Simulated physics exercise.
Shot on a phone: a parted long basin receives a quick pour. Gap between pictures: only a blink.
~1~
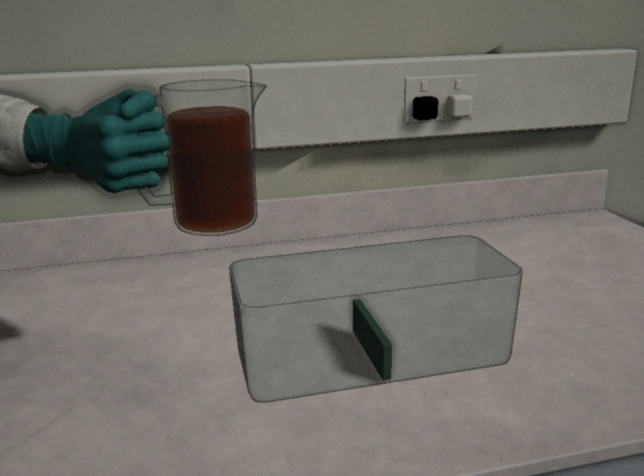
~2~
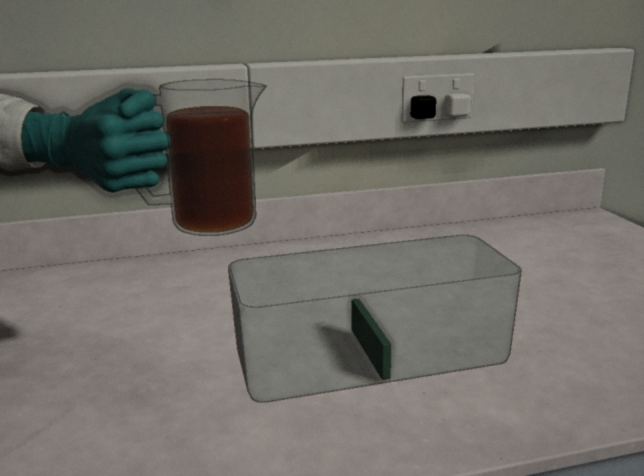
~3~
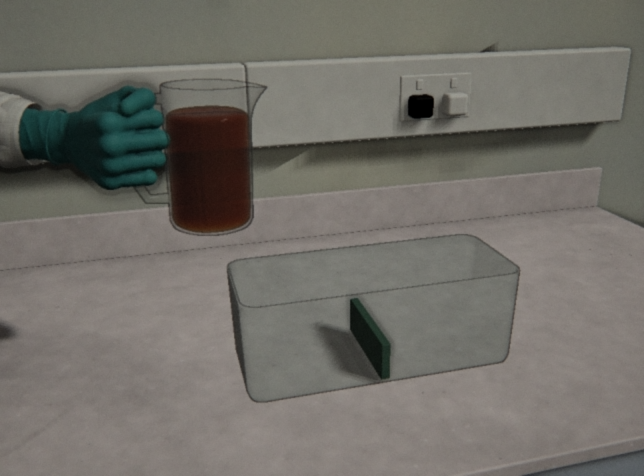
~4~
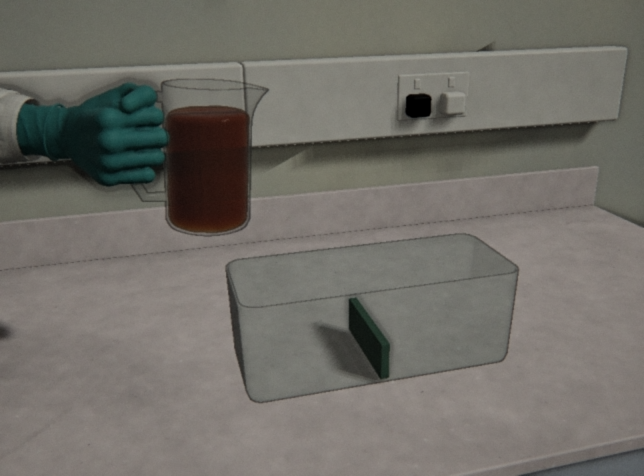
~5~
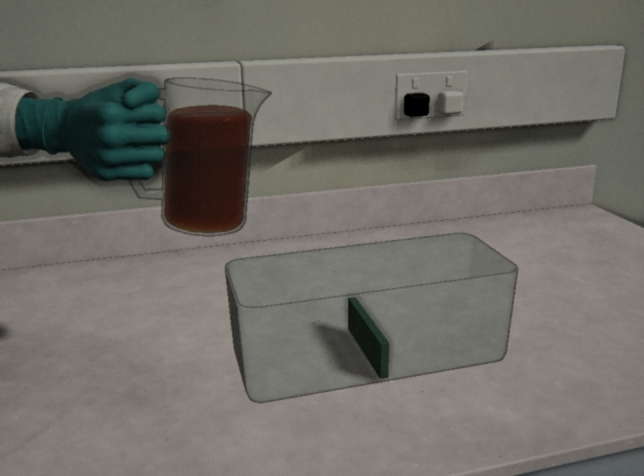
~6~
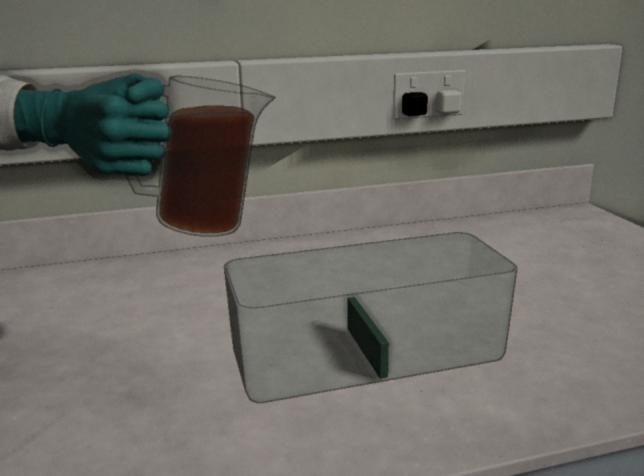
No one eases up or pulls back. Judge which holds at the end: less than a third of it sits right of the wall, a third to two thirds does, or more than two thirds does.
Less than a third sits right of the wall.
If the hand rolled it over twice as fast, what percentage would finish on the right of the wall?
Near 5 parts in a hundred.
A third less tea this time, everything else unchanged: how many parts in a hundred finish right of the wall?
Close to 5 per cent, more or less.
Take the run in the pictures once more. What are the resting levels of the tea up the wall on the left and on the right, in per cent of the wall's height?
The left comes to 60 % and the right to 0 %.
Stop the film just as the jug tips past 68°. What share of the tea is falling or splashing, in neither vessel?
About 10 per cent.
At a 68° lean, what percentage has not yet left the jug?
Near 90 percent is still in there.
A moment on, the jug is tipped part way and 91 per cent is still to pour, 1 is left of the wall and 0 right of it.
Next, the jug is tipped right over and 42 per cent is still to pour, 35 is left of the wall and 2 right of it.
Then the jug is tipped right over and 3 per cent is still to pour, 80 is left of the wall and 3 right of it.
Later the jug is tipped right over and 0 per cent is still to pour, 89 is left of the wall and 5 right of it.
In the end 89 per cent lies left of the wall, 5 right of it and 6 outside.
